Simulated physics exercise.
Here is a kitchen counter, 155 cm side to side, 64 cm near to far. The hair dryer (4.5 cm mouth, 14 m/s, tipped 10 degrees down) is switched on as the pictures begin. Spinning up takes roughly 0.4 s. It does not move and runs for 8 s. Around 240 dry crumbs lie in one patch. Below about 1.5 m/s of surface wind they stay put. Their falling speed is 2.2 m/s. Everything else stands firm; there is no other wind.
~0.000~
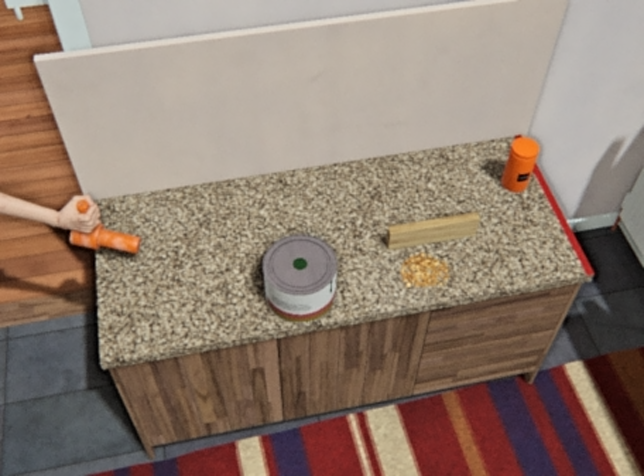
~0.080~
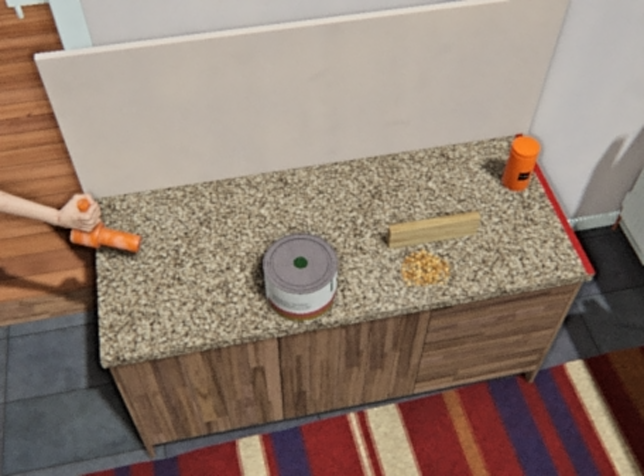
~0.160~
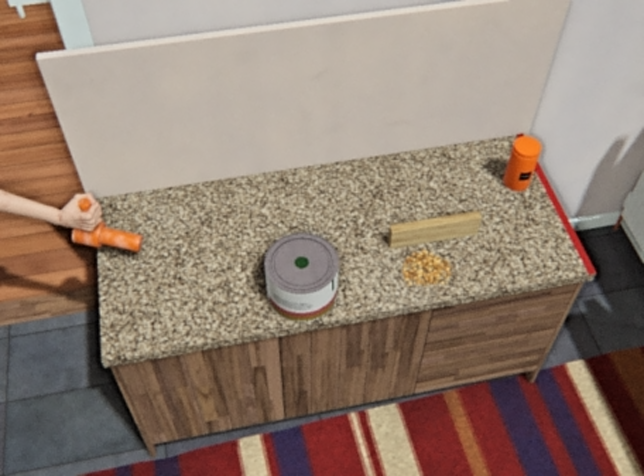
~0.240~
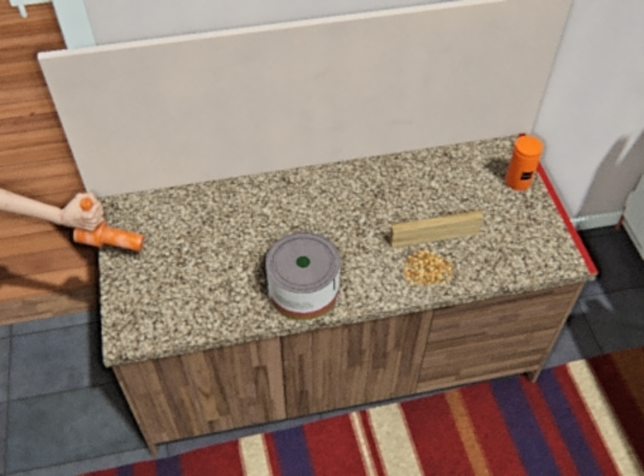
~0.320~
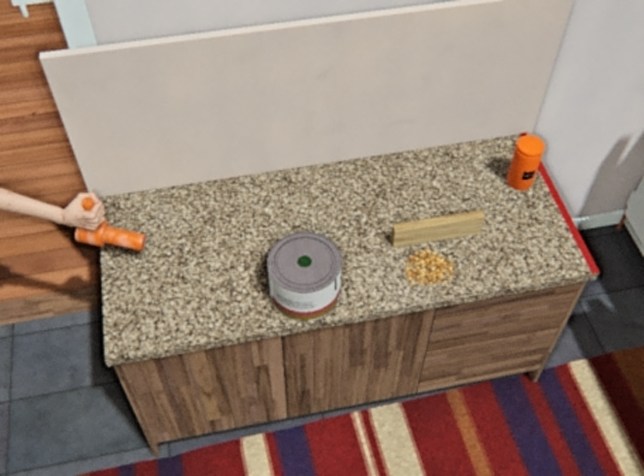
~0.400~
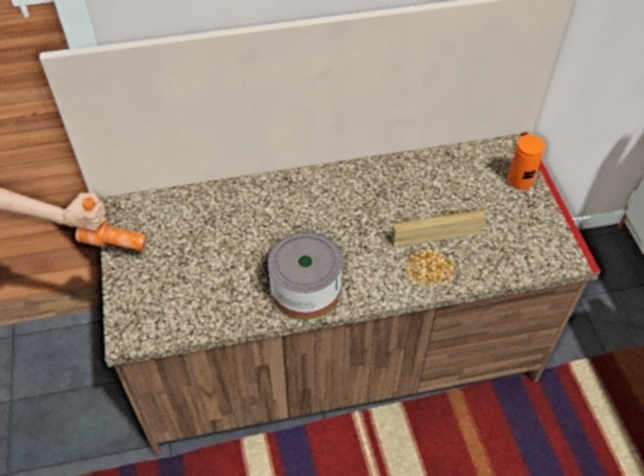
Hand holding an orange hair dryer steady at the left of a speckled kitchen counter, with tin, board and crumbs staying still.
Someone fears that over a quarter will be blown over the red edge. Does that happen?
As for a quarter going over the red edge: No.
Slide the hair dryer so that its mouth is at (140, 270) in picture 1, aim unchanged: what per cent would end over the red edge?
It would be near 0 %.
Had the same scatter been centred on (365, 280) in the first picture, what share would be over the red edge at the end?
It would be near 0 %.
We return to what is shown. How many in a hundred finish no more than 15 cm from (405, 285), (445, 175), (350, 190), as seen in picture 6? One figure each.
In turn about 80 %, 0 %, 0 %.
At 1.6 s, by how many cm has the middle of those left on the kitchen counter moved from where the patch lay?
Roughly 0 cm.
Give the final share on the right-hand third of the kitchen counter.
Some 40 per cent.
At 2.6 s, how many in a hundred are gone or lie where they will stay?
Near 100 %.
After 1.6 s, 0 % are over the red edge; the middle of those still in play is near (429, 266); 100 % have settled or left.
After 2.6 s, 0 % are over the red edge; the middle of those still in play is near (429, 266); 100 % have settled or left.
After 4.4 s, 0 % are over the red edge; the middle of those still in play is near (429, 266); 100 % have settled or left.
After 8.0 s, at the end, 0 % are over the red edge; the middle of those still in play is near (429, 266).
